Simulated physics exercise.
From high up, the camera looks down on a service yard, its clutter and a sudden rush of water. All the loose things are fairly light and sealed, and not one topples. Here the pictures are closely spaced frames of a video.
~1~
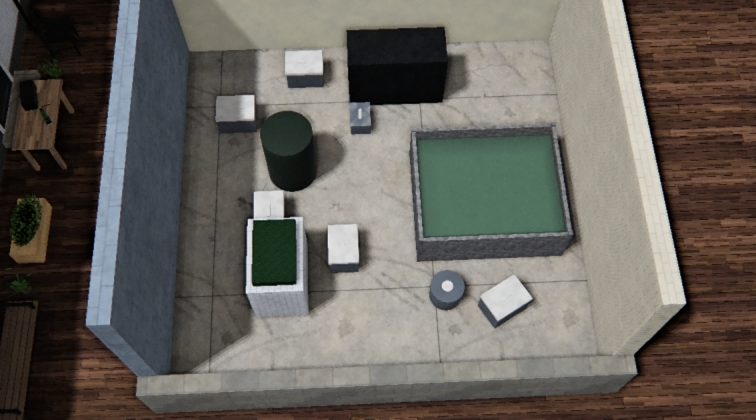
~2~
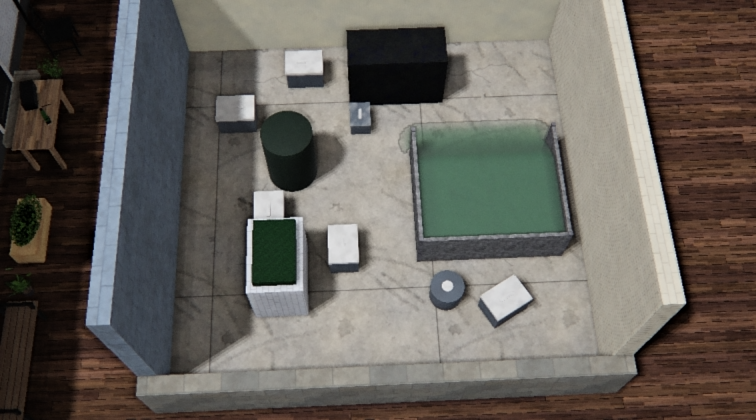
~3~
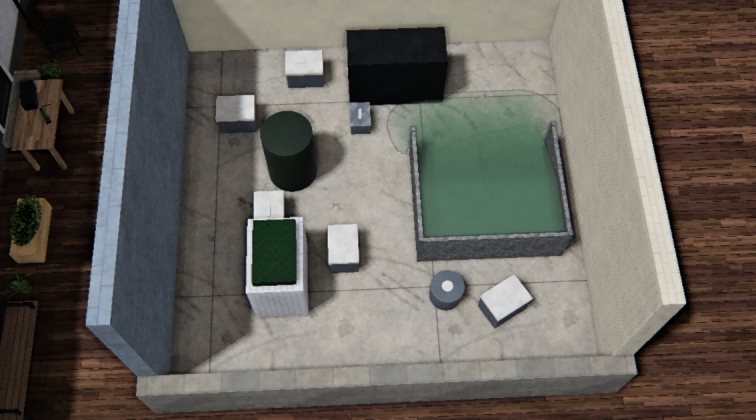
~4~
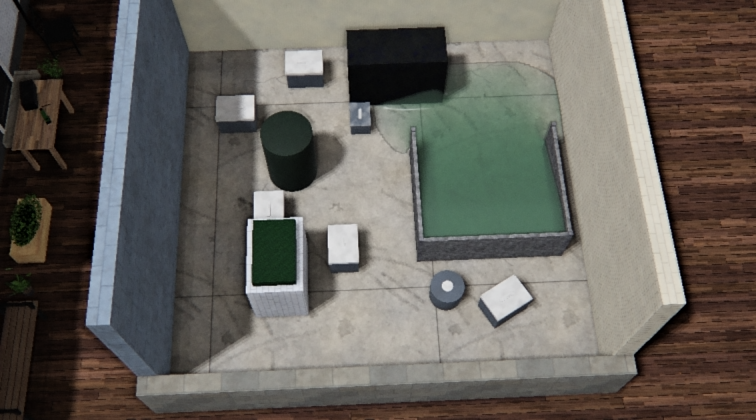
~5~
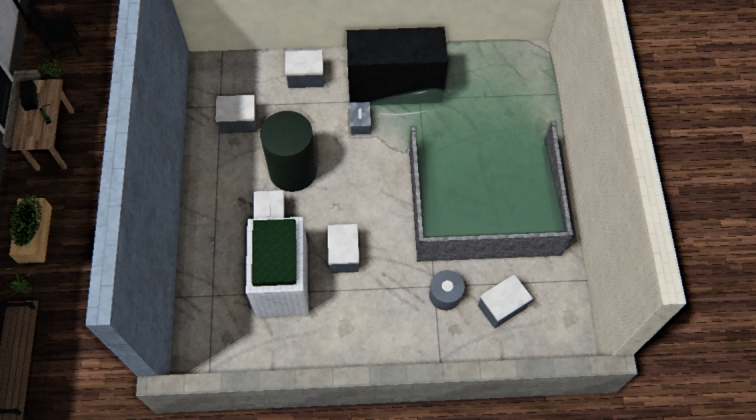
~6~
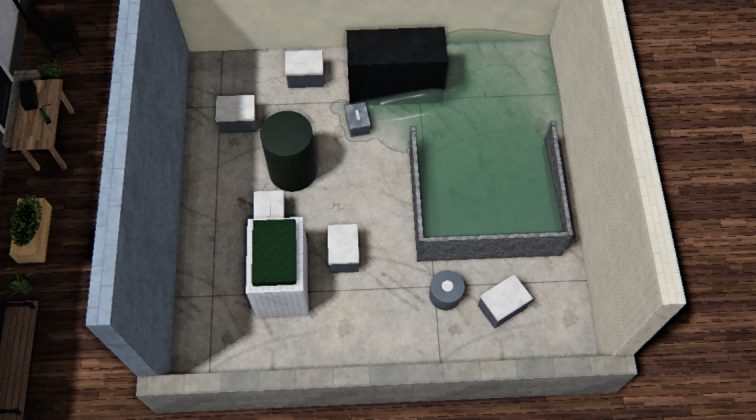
Walled yard seen from above, green water pouring from the open back of a tank and spreading around scattered, almost motionless blocks.
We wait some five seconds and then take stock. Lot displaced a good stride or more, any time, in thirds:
1/3 to 2/3.
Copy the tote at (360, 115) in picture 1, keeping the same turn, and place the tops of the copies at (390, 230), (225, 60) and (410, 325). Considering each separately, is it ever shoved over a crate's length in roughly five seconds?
Copy by copy, in order: Largely stays, relocated, largely stays.
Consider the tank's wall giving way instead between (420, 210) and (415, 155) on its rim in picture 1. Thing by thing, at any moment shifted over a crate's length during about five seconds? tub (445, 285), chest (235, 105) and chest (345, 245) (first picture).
Fell short, went past that, went past that.
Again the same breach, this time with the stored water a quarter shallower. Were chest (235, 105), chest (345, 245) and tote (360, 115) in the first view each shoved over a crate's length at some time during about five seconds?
First one cleared the mark, second one missed the mark, third one cleared the mark.
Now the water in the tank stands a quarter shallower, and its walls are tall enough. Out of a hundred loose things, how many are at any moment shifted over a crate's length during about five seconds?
Roughly 40 per cent of them.
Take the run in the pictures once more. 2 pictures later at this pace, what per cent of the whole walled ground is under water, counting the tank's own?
30 per cent, roughly.
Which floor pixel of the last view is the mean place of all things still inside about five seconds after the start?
Centre of the remaining clutter: Around (343, 266).
A moment on, 0 of 7 are well off their spots; 0 afloat.
Next, 1 of 7 are well off their spots; 2 afloat.
Later, 3 of 7 are well off their spots; 2 afloat.
In the end, 3 of 7 are well off their spots, and 3 have been at some point; 3 afloat.
